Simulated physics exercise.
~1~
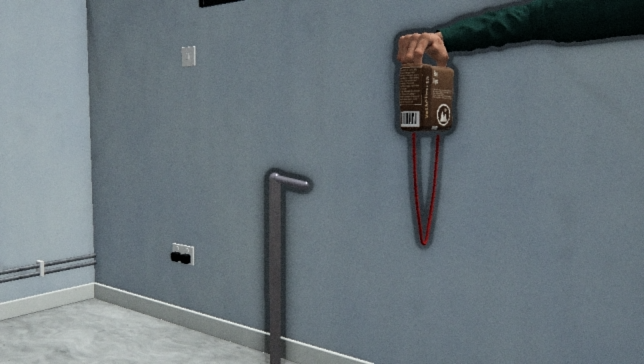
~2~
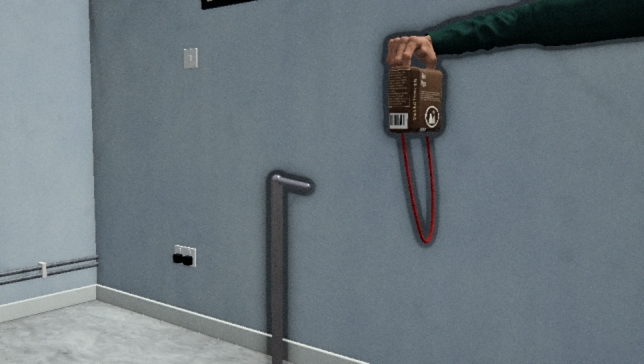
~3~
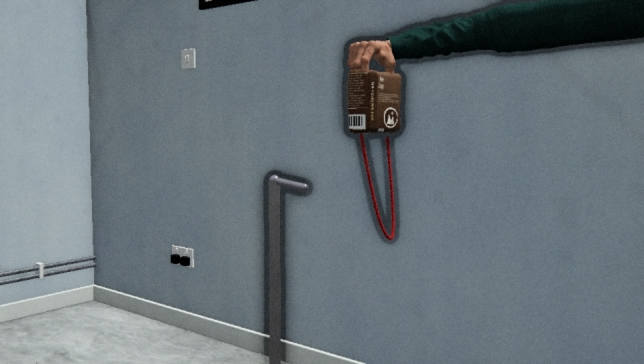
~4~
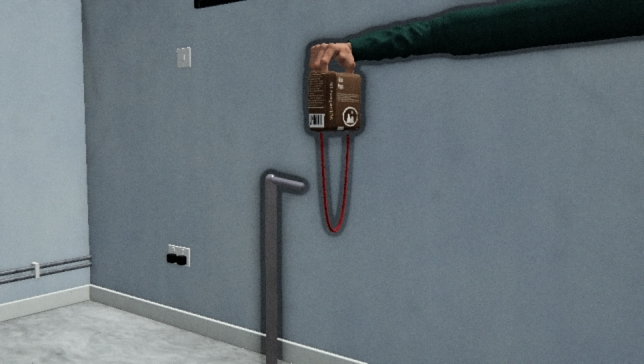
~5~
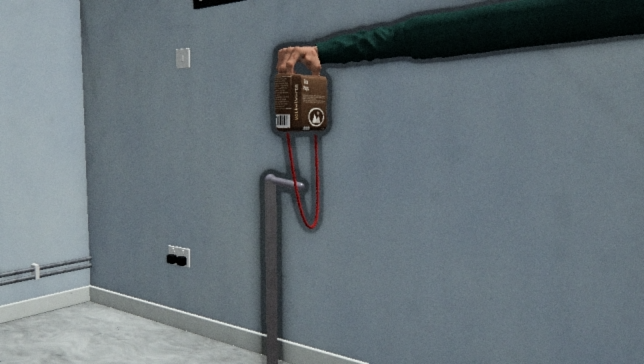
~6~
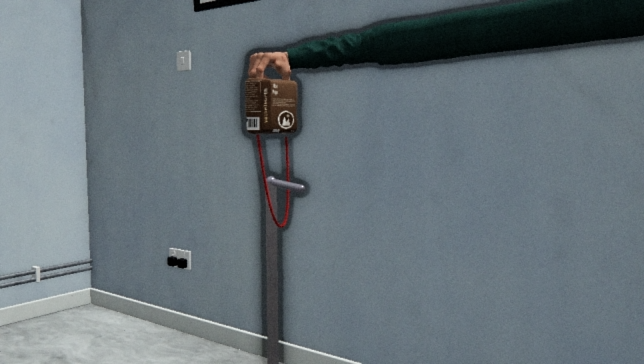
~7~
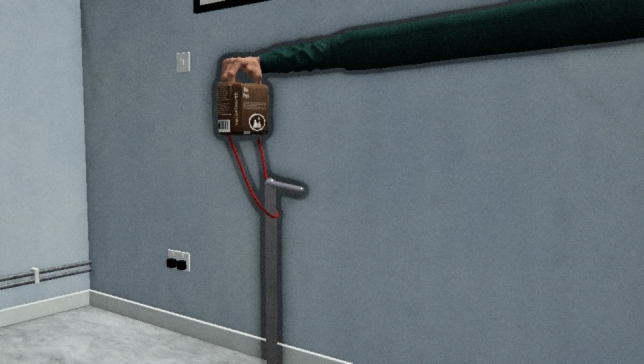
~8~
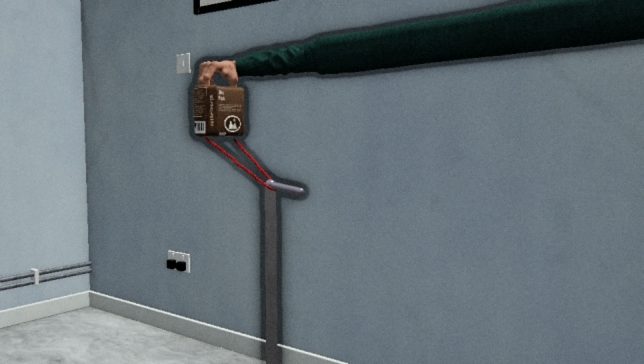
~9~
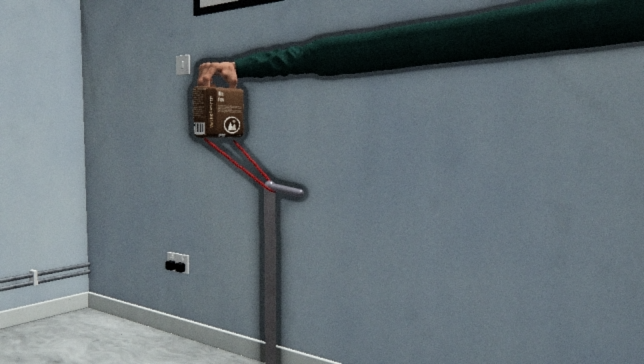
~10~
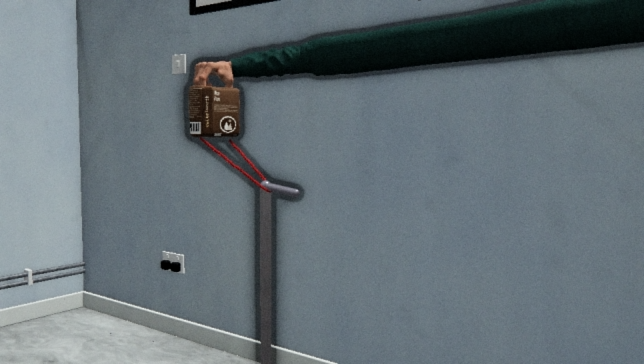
We see a green-sleeved arm carry a brown pouch with a trailing red loop leftward along a grey-blue wall, over a hooked post. The loop catches on the post and pulls taut, and the hand stops with the pouch held upright just past it.
